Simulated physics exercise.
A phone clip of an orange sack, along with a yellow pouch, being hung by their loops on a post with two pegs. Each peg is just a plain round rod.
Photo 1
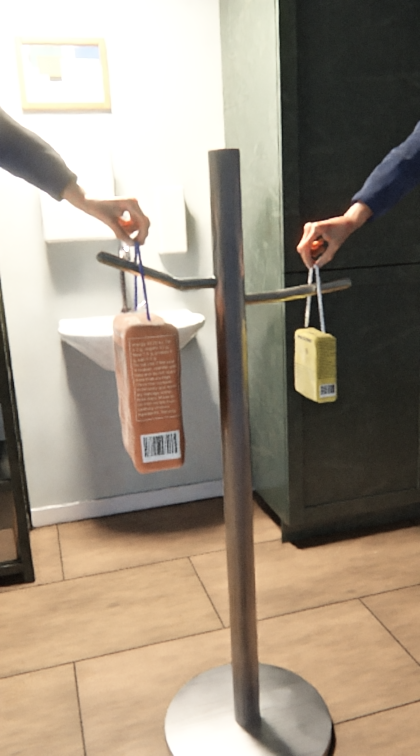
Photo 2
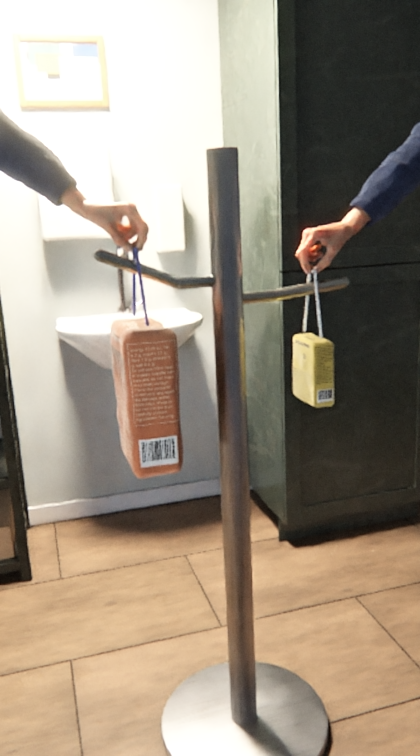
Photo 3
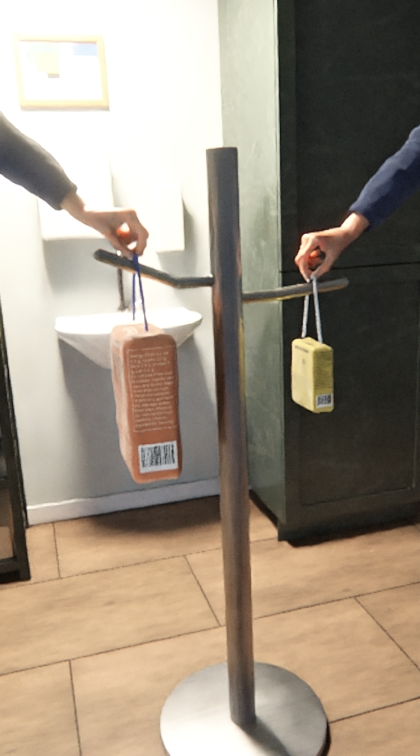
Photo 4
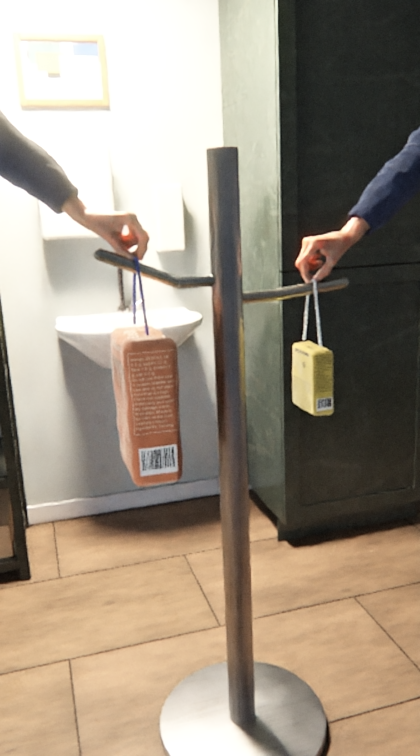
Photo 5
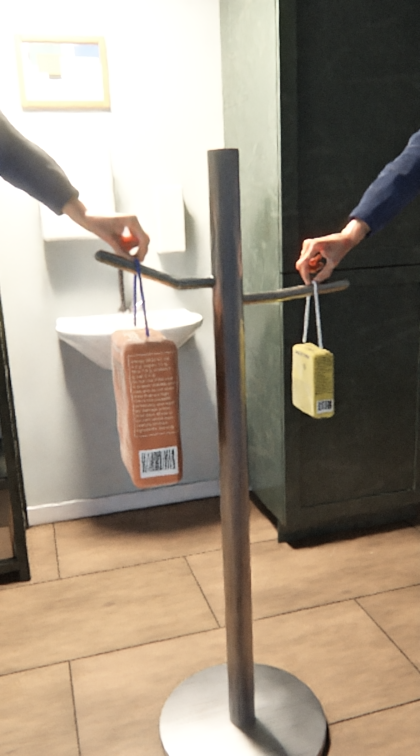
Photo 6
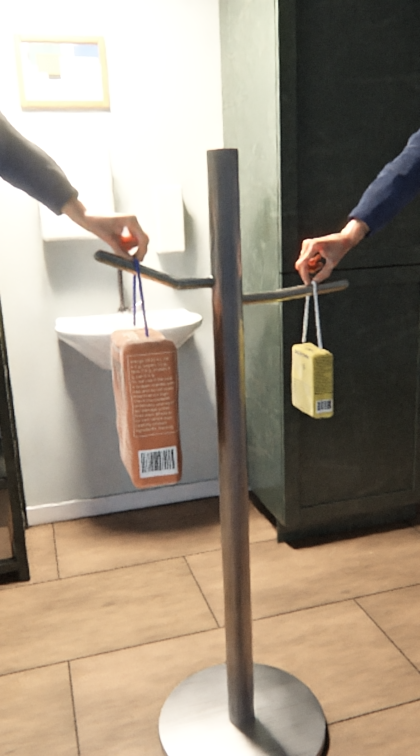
Two hands lower an orange pack and a yellow pack slightly beside a two-pegged metal post.
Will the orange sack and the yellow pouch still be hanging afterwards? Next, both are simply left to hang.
I reckon the orange sack will stay on the peg, I reckon the yellow pouch will stay on the peg.
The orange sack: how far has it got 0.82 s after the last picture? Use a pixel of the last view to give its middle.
Position then: About (180, 415).
Then, 0.32 s later than the last view, orange sack hanging from its loop near (151, 410); yellow pouch hanging from its loop near (312, 382).
Then, 0.82 s later than the last view, orange sack hanging from its loop near (180, 415); yellow pouch hanging from its loop near (309, 382).
Finally, orange sack hanging from its loop near (187, 419); yellow pouch hanging from its loop near (309, 382). The orange sack holds on and the yellow pouch remains on its peg.
